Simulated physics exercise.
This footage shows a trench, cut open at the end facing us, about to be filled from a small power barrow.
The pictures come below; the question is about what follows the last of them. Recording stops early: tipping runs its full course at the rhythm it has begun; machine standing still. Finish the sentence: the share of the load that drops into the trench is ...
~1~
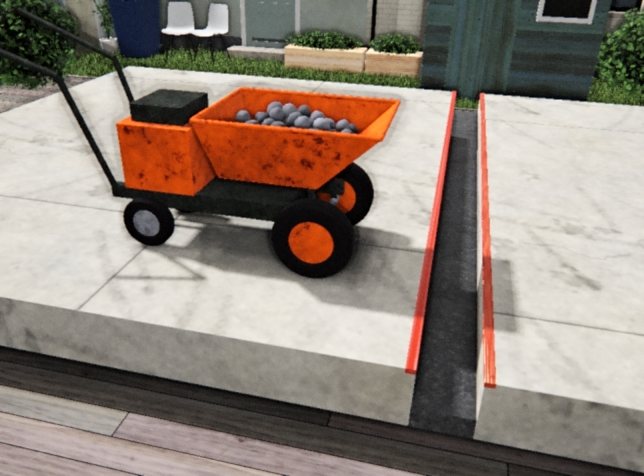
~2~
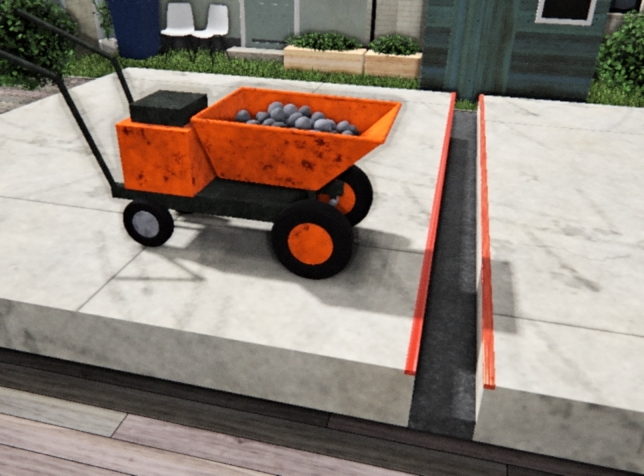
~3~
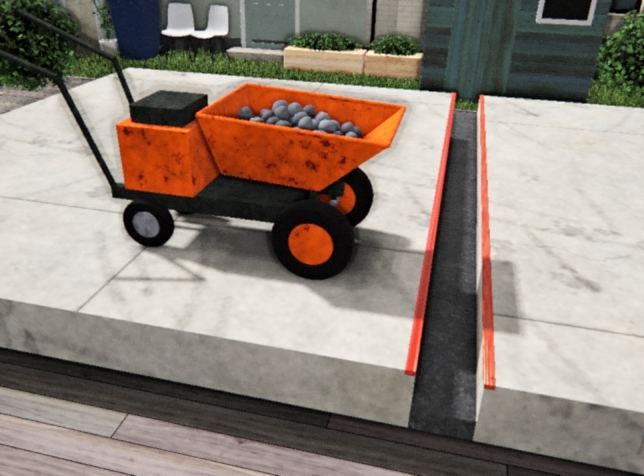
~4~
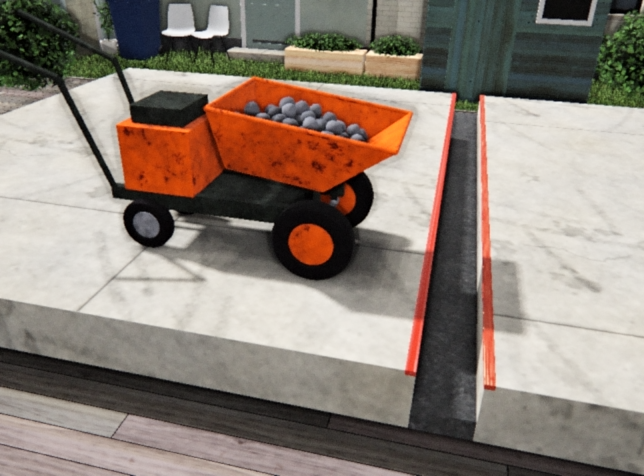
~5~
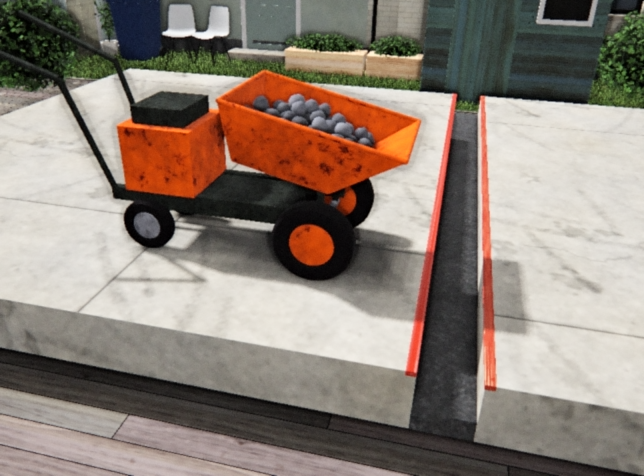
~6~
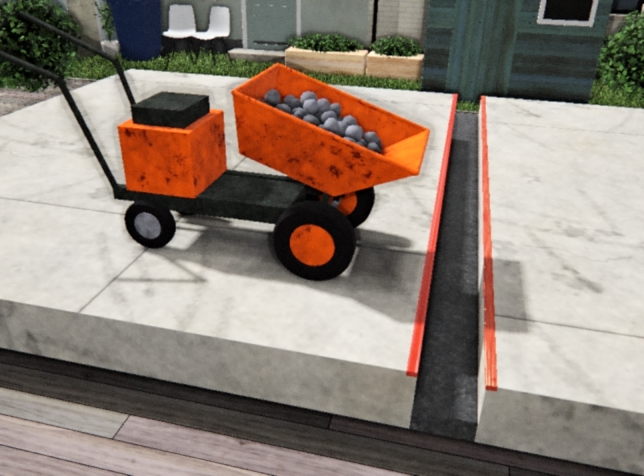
More than half.
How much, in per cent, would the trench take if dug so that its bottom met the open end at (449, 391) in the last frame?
I'd put it at some 40 in a hundred.
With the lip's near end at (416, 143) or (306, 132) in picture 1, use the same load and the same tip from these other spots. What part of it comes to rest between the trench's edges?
The first stopping place yields 30 % and the other yields 50 %.
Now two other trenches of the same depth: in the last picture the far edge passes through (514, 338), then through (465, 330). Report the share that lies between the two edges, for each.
The first try lands around 100 %, the second around 50 %.
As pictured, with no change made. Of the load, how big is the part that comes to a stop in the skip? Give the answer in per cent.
I'd say around 0 per cent.
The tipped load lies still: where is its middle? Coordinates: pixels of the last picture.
Somewhere close to (459, 288) in the last picture.
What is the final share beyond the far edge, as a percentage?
Near 15 %.
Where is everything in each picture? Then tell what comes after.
Lip of the skip (381, 139), level; top of the load (278, 129), round cobbles; first edge of the trench (418, 320); far edge (489, 332), the trench under half as wide as the skip, and about as deep as wide, in the first picture.
Lip of the skip (382, 142), level; top of the load (279, 130), in the second picture.
Lip of the skip (388, 146), tipped barely; top of the load (283, 129), in the third picture.
Lip of the skip (396, 153), tipped a little; top of the load (273, 129), in the fourth picture.
Lip of the skip (406, 162), tipped a little; top of the load (282, 126), in the fifth picture.
Lip of the skip (416, 174), tipped clearly; top of the load (283, 112); first edge of the trench (420, 323); far edge (490, 334), in the sixth picture.
Just after the last frame, skip tipped steeply; every one in the skip.
A moment on, skip tipped steeply; roughly two thirds in the skip; roughly a third in or heaped over the trench; just a few beyond it; just a few falling.
Further on, skip tipped right over; about a tenth in the skip; the larger part in or heaped over the trench; roughly a quarter beyond it.
When it is over, skip tipped right over; the larger part in or heaped over the trench; roughly a quarter beyond it.
